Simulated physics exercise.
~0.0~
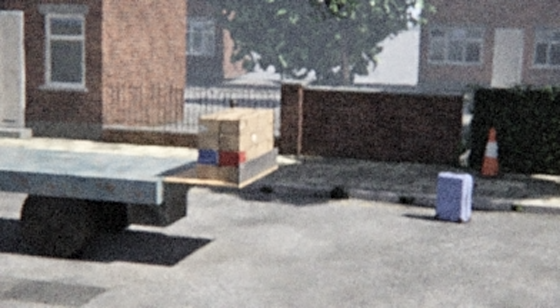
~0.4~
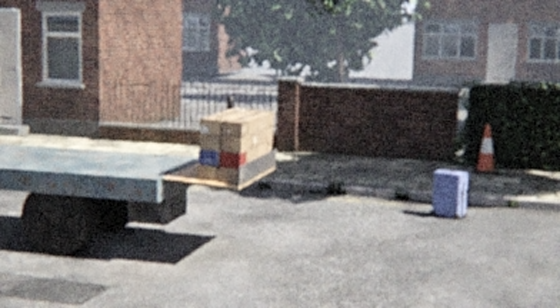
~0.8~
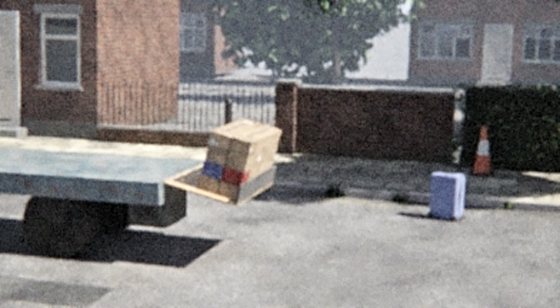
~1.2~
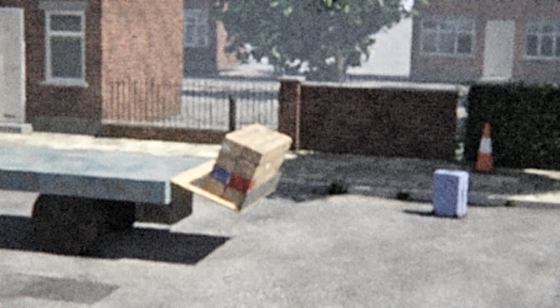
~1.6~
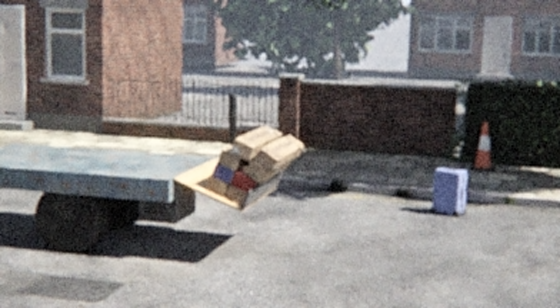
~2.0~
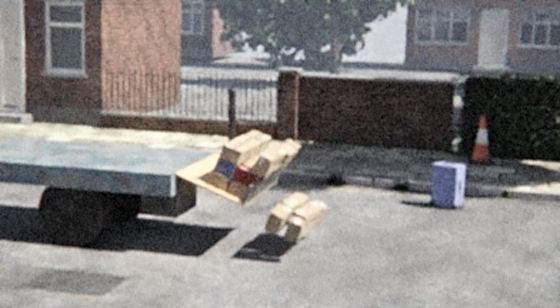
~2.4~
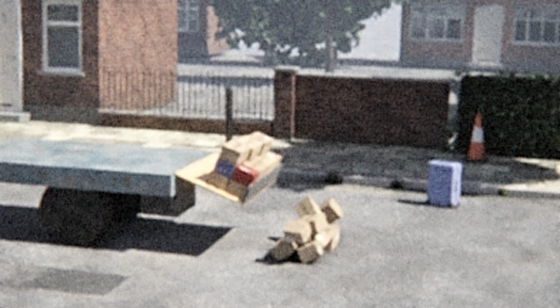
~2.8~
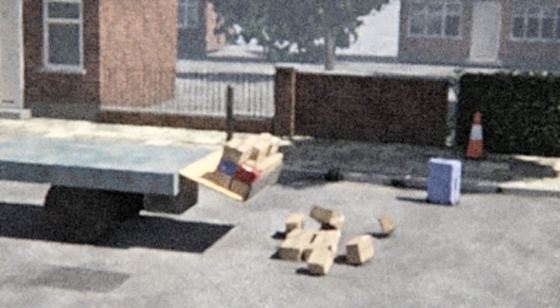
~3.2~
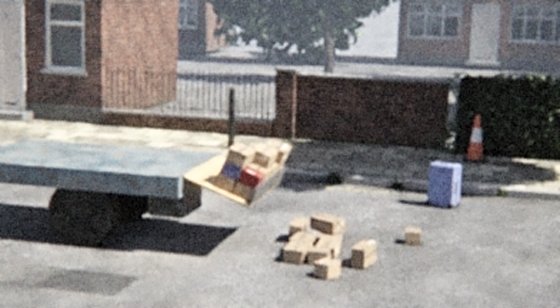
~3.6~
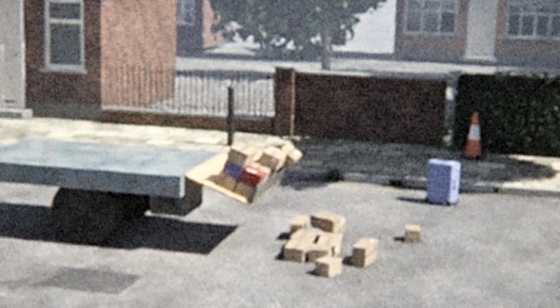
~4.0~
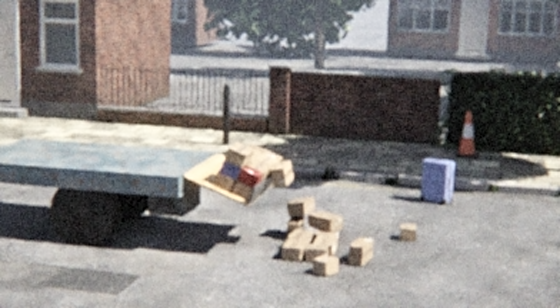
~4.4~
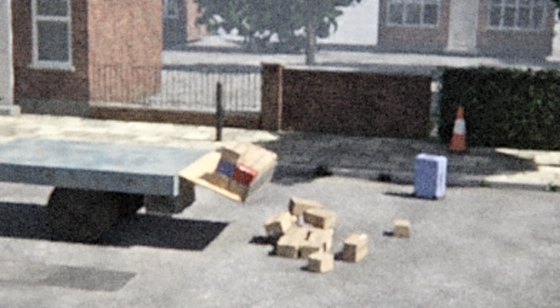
On a street beside brick houses, the flap at the back of a flat-bed tilts down and stacked parcels slide and tumble onto the road in bursts, ending scattered there while others, including the red and blue ones, stay on the sloping flap.
